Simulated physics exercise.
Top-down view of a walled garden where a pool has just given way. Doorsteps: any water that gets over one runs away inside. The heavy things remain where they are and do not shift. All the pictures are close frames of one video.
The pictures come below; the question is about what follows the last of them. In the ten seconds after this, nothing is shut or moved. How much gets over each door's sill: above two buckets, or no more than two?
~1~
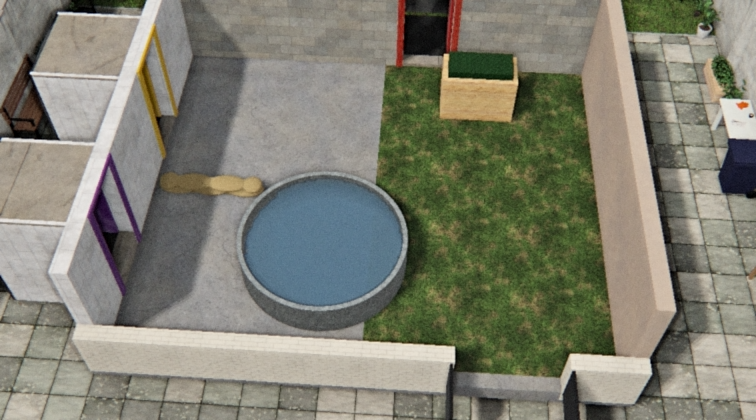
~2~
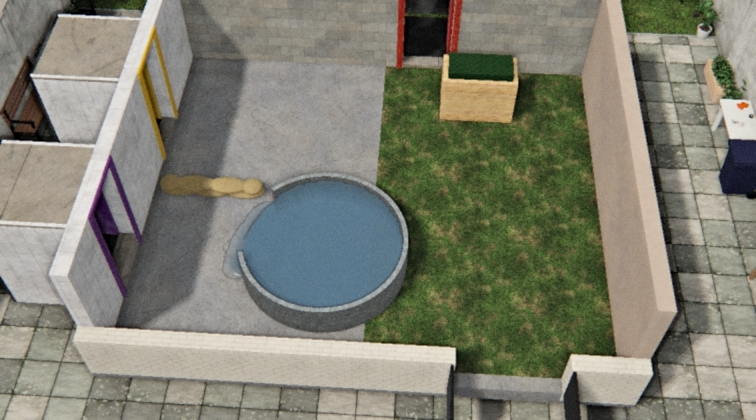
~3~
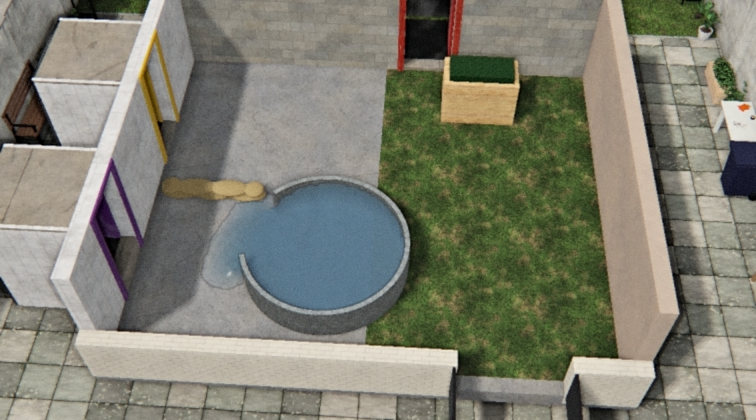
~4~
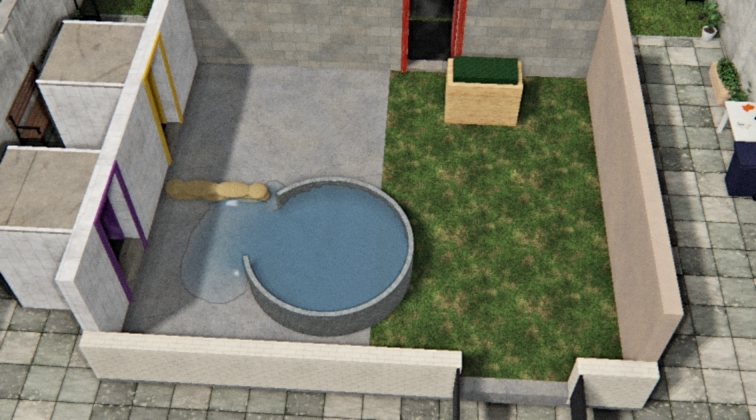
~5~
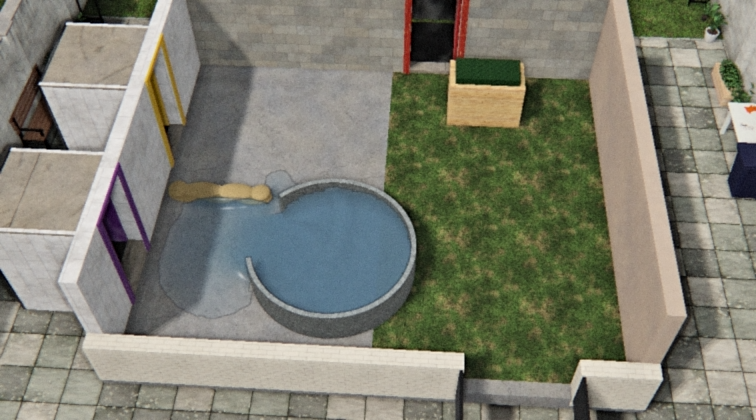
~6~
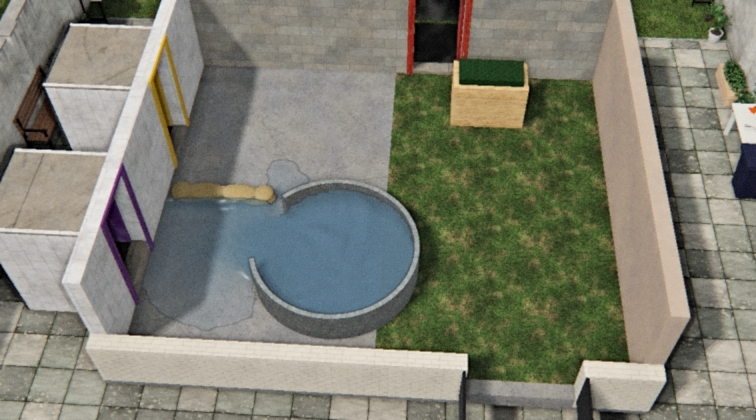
The red door gets no more than two; the yellow door gets no more than two; the purple door gets no more than two.
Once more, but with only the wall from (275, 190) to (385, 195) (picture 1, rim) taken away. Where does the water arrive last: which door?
Last in line is the purple-painted one.
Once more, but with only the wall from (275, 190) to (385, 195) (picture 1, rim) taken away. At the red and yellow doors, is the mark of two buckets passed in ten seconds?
Result - red: Clears the line; yellow: Clears the line.
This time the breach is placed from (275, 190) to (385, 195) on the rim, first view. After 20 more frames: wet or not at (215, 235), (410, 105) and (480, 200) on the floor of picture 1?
Point by point: Unwetted; soaked; soaked.
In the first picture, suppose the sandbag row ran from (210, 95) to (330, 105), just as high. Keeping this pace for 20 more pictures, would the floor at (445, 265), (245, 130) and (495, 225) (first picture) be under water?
Point by point: No flooding; inundated; no flooding.
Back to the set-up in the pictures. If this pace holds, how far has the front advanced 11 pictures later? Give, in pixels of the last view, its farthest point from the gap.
I'd say at around (202, 76).
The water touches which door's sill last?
Last comes the red one.
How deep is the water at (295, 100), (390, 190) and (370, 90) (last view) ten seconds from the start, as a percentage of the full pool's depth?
Respectively near 8, 4 and 10 per cent.
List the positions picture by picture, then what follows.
The first picture shows still water in the round pool at (323, 240).
In the second picture, water pours out at (252, 234) and has run to a hidden place.
In the third picture, the front is at (265, 197), out from the gap at (254, 238).
In the fourth picture, the front is at (186, 278), out from the gap at (258, 240).
In the fifth picture, the front is at (186, 205), out from the gap at (260, 242).
In the sixth picture, water pours out at (264, 242) and has run to (166, 201).
A moment on, water covers 15 % of the floor; the red door not reached, the yellow door wet at the sill, nothing in, the purple door wet at the sill, nothing in.
Next, water covers 20 % of the floor; the red door not reached, the yellow door wet at the sill, nothing in, the purple door wet at the sill, nothing in.
Then, water covers 35 % of the floor; the red door not reached, the yellow door wet at the sill, nothing in, the purple door wet at the sill, nothing in.
Later, water covers 60 % of the floor; the red door wet at the sill, nothing in, the yellow door wet at the sill, nothing in, the purple door wet at the sill, nothing in.
In the end, water covers 85 % of the floor; the red door wet at the sill, nothing in, the yellow door under two buckets in, the purple door wet at the sill, nothing in.
